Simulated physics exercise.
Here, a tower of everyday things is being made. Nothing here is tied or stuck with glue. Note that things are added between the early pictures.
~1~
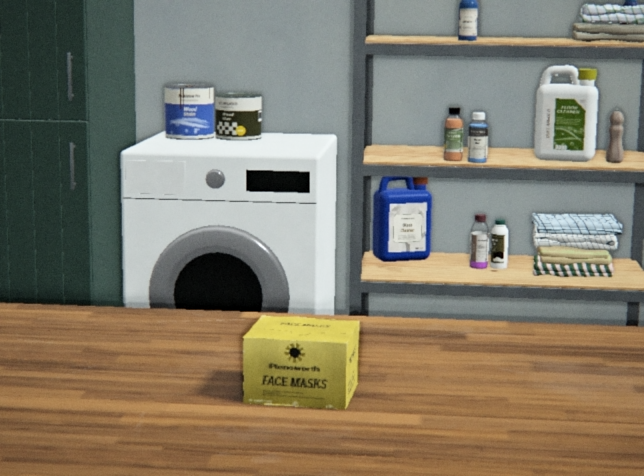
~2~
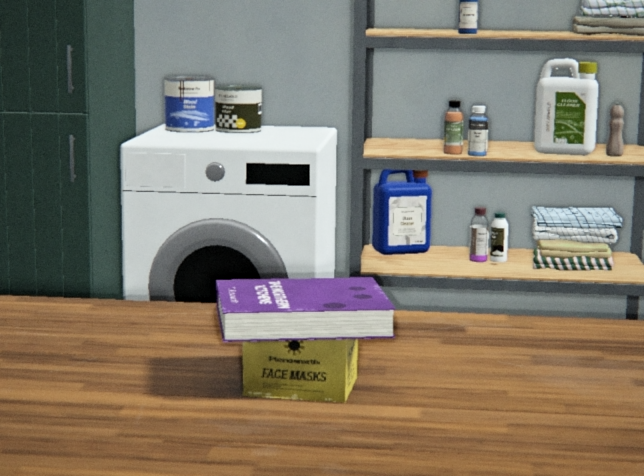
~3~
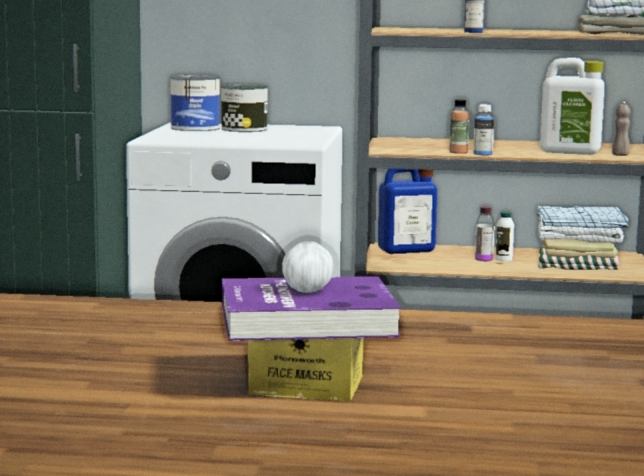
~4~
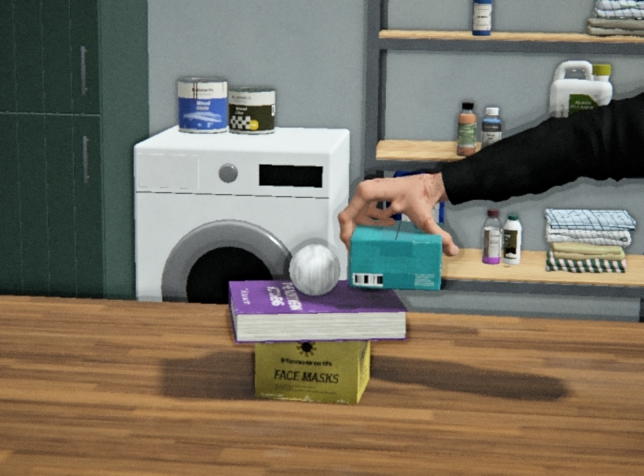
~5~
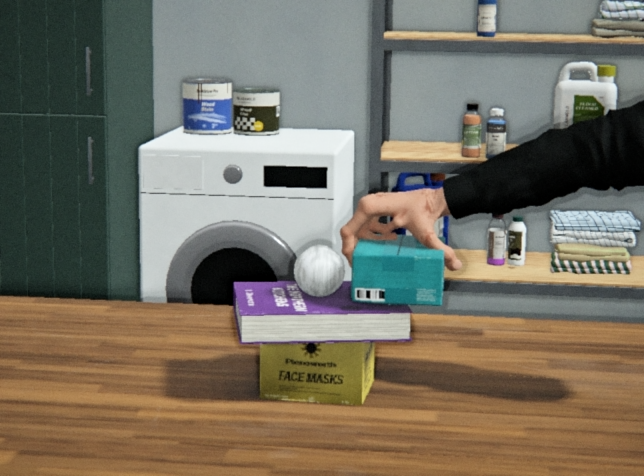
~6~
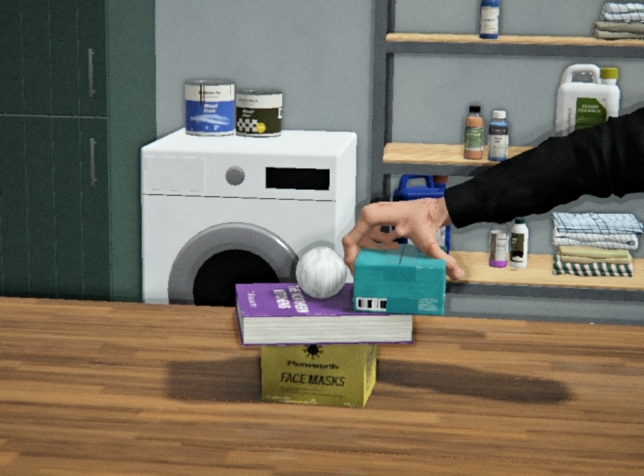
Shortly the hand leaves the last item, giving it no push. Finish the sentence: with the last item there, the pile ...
The pile stands firm.
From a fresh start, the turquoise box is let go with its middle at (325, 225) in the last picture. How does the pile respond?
What happens next is that it tips over.
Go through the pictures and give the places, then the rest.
The last thing is not in view yet, in the first picture.
The last thing is not in view yet, in the second picture.
The last thing is not in view yet; yellow box (307, 353), in the third picture.
Still above its spot; turquoise box (398, 254); purple book (315, 309), in the fourth picture.
Still above its spot; turquoise box (400, 269); white onion (320, 271), in the fifth picture.
In place under the hand; turquoise box (401, 278); yellow box (321, 359), in the sixth picture.
Then, 0.90 s on from there, no change.
Then, 2.10 s on from there, turquoise box resting near (402, 278).
In the end, all 4 unmoved. At the end, from the last picture's camera, turquoise box near (402, 279). The pile stays up.
